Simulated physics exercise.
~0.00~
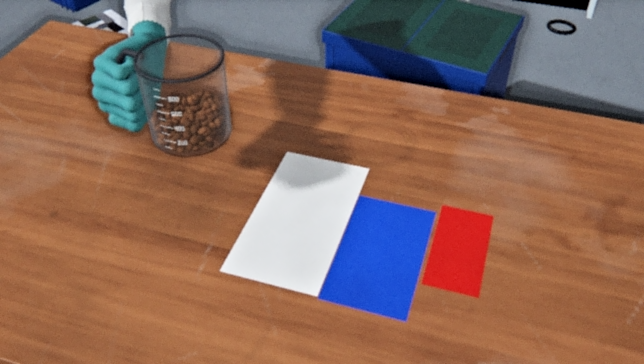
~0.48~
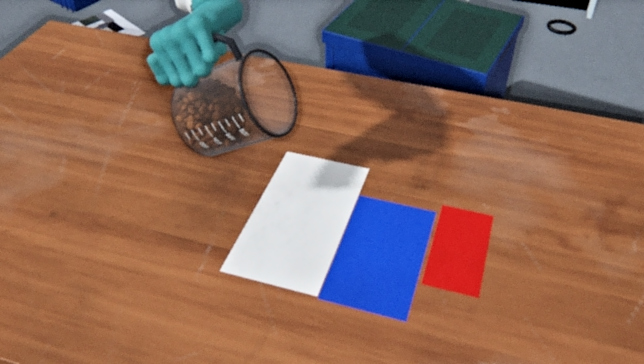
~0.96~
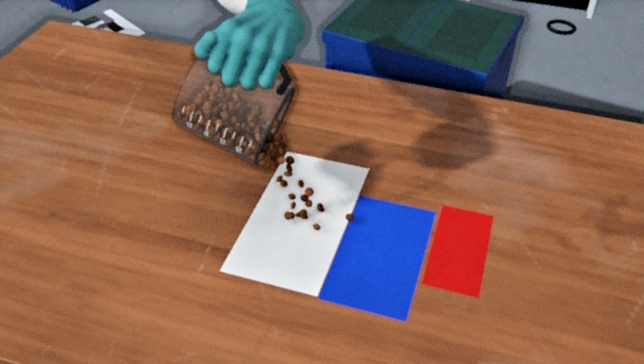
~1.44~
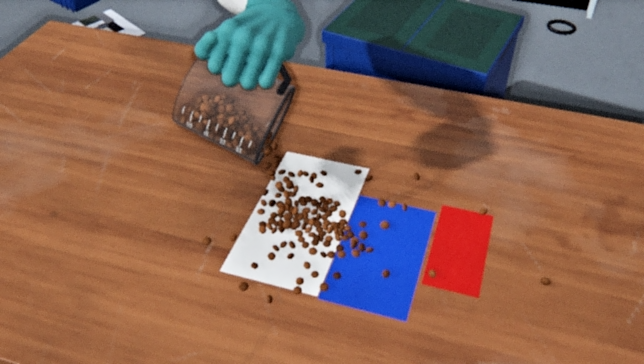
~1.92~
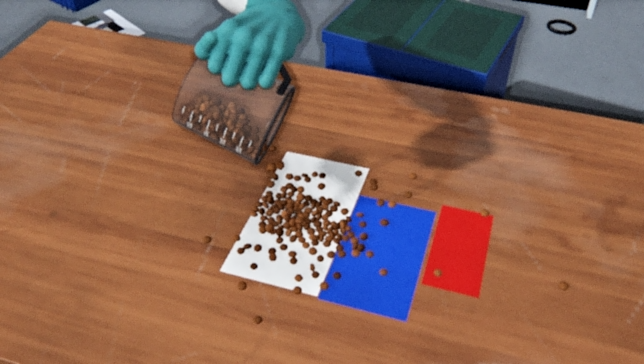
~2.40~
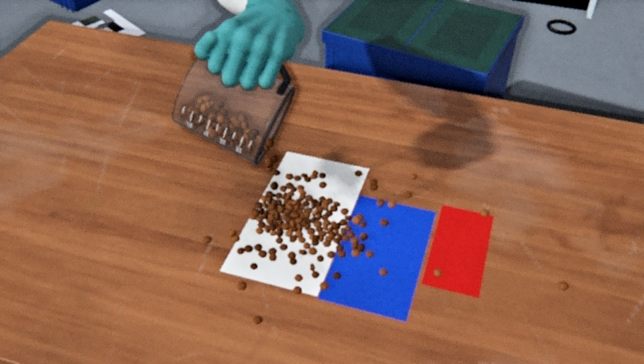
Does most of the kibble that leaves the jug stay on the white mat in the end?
Yes, most of the poured kibble ends up on the white mat. Only a smaller share lies on the blue mat, with a few stray pieces elsewhere and hardly any on the red mat.
